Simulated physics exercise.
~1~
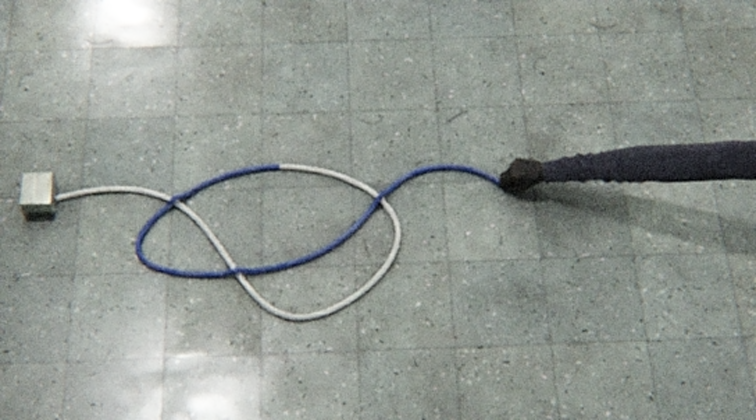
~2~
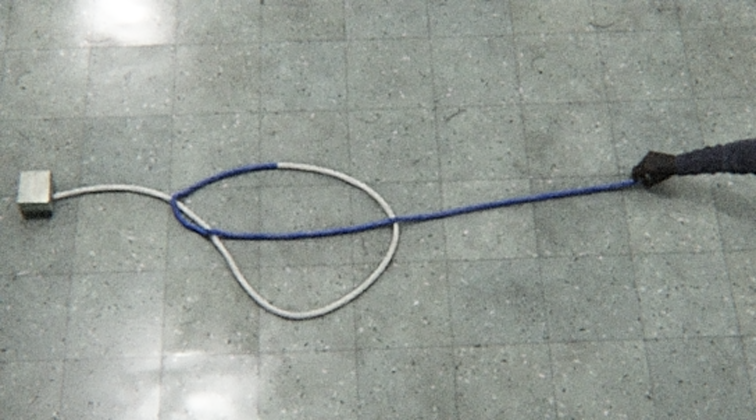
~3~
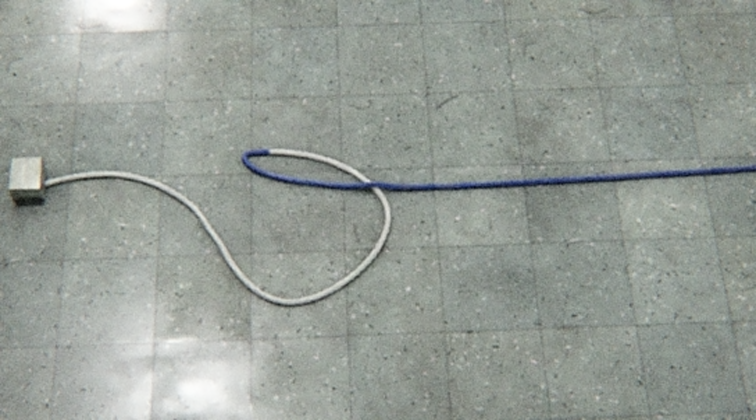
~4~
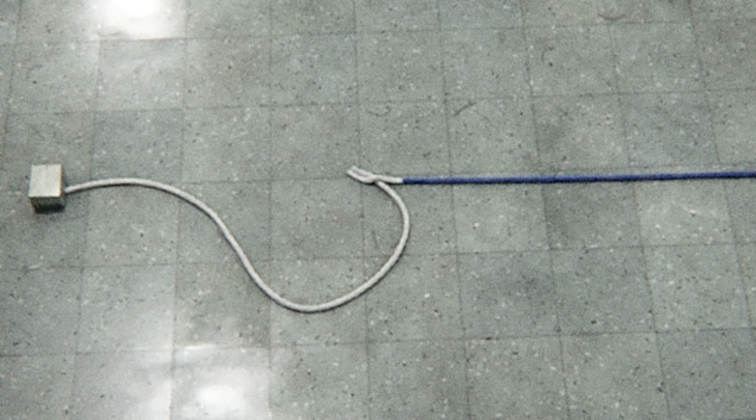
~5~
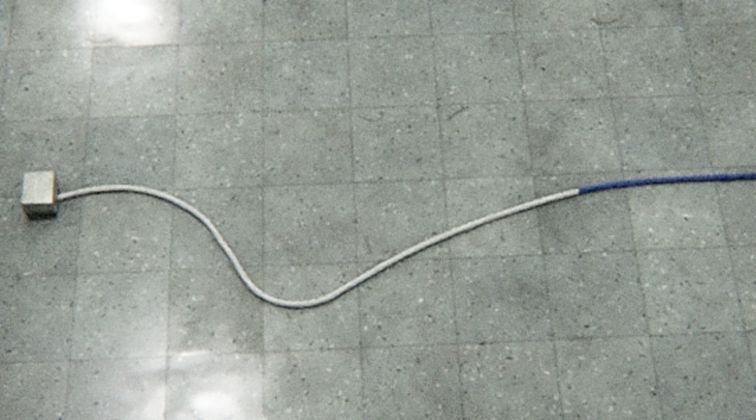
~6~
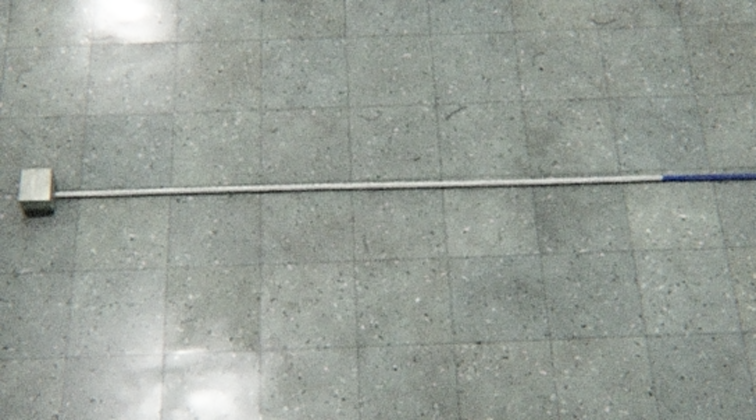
On a grey tiled floor, an arm pulls a looped blue and white rope right until straight.
